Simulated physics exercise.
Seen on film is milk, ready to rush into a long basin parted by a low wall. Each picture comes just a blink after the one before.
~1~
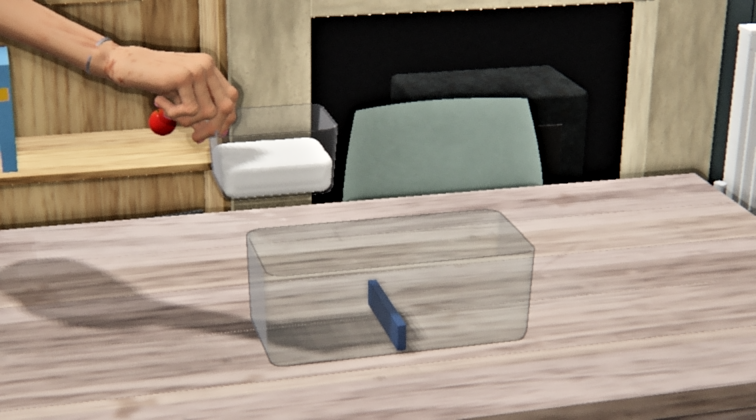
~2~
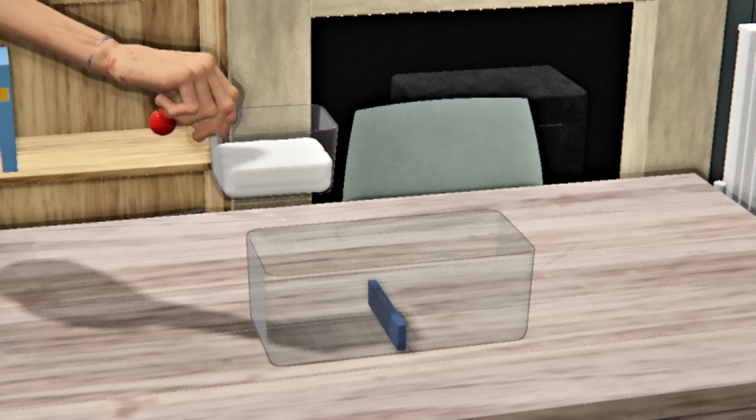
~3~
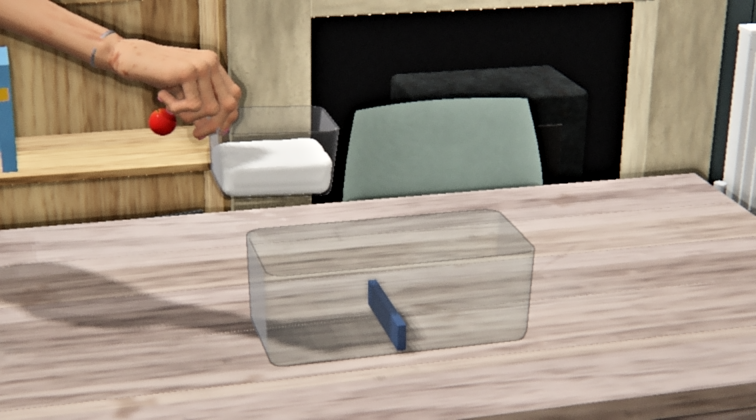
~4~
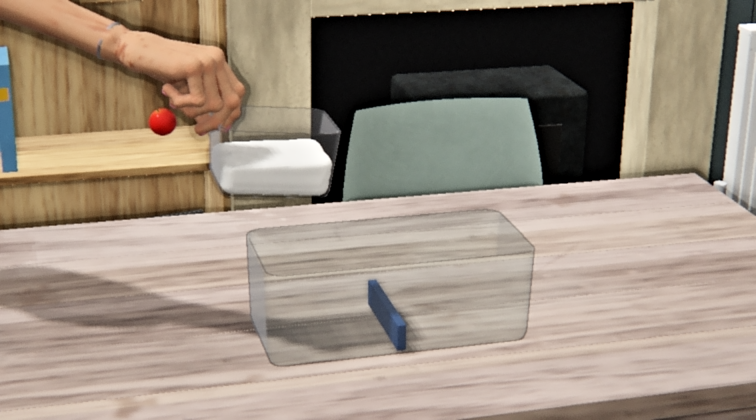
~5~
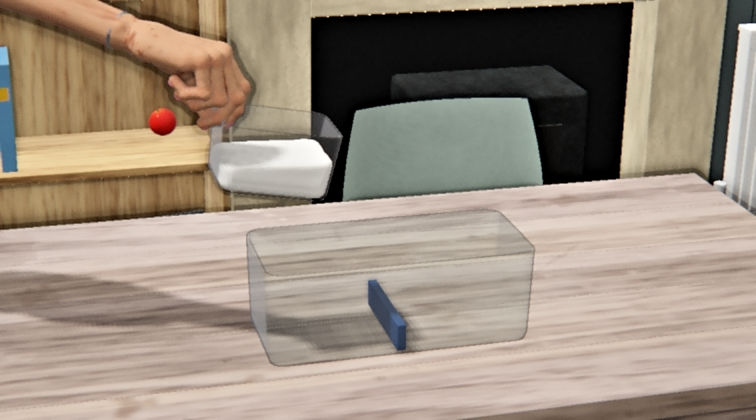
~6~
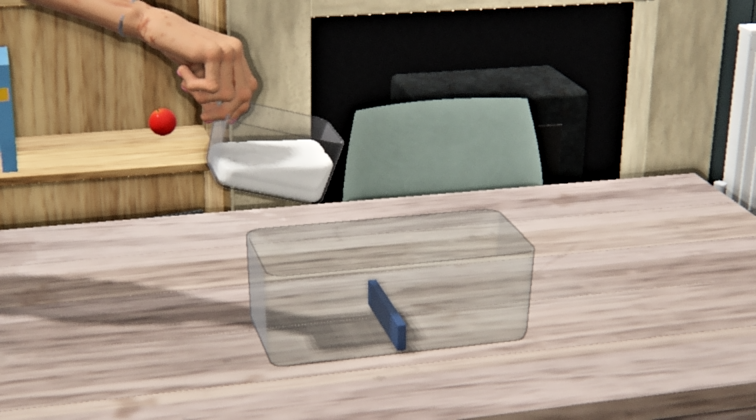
In a room with a dark fireplace and a pale green chair, a hand holds a clear container of white milk behind a wooden table, where a long see-through basin with a low blue wall stands. The container starts level, then gradually tilts slightly, its right side dipping, as the hand turns and shifts a little.
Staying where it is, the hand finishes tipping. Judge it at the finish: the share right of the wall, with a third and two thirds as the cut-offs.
At the finish, the right of the wall has under a third.
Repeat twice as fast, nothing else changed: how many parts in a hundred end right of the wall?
Result: Roughly 10 %.
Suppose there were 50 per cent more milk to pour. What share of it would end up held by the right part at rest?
Estimate: Around 45 per cent.
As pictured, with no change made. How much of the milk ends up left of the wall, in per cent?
Roughly 90 %.
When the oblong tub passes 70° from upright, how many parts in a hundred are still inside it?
About 65 %.
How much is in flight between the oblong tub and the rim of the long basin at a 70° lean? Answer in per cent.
Roughly 30 percent.
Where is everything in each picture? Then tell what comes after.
In the first frame, it leans 0°; its right rim is at (329, 117); the milk meets the walls at (216, 156) and (324, 148); the long basin's rim runs from (256, 254) to (517, 231); the wall's top is at (387, 303).
In the second frame, it leans 1°; its right rim is at (329, 118); the milk meets the walls at (217, 156) and (324, 148).
In the third frame, it leans 3°; its right rim is at (330, 120); the milk meets the walls at (216, 155) and (324, 149).
In the fourth frame, it leans 6°; its right rim is at (332, 123); the milk meets the walls at (216, 155) and (324, 150).
In the fifth frame, it leans 11°; its right rim is at (334, 128); the milk meets the walls at (215, 155) and (324, 150).
In the sixth frame, it leans 16°; its right rim is at (335, 134); the milk meets the walls at (214, 154) and (326, 150).
A moment on, the oblong tub is tipped part way and 65 per cent is still to pour, 6 is left of the wall and 0 right of it.
Next, the oblong tub is tipped right over and 17 per cent is still to pour, 63 is left of the wall and 8 right of it.
Then the oblong tub is tipped right over and 0 per cent is still to pour, 88 is left of the wall and 10 right of it.
Later the oblong tub is tipped right over and 0 per cent is still to pour, 90 is left of the wall and 10 right of it.
Finally, 90 per cent lies left of the wall, 10 right of it and 1 outside.
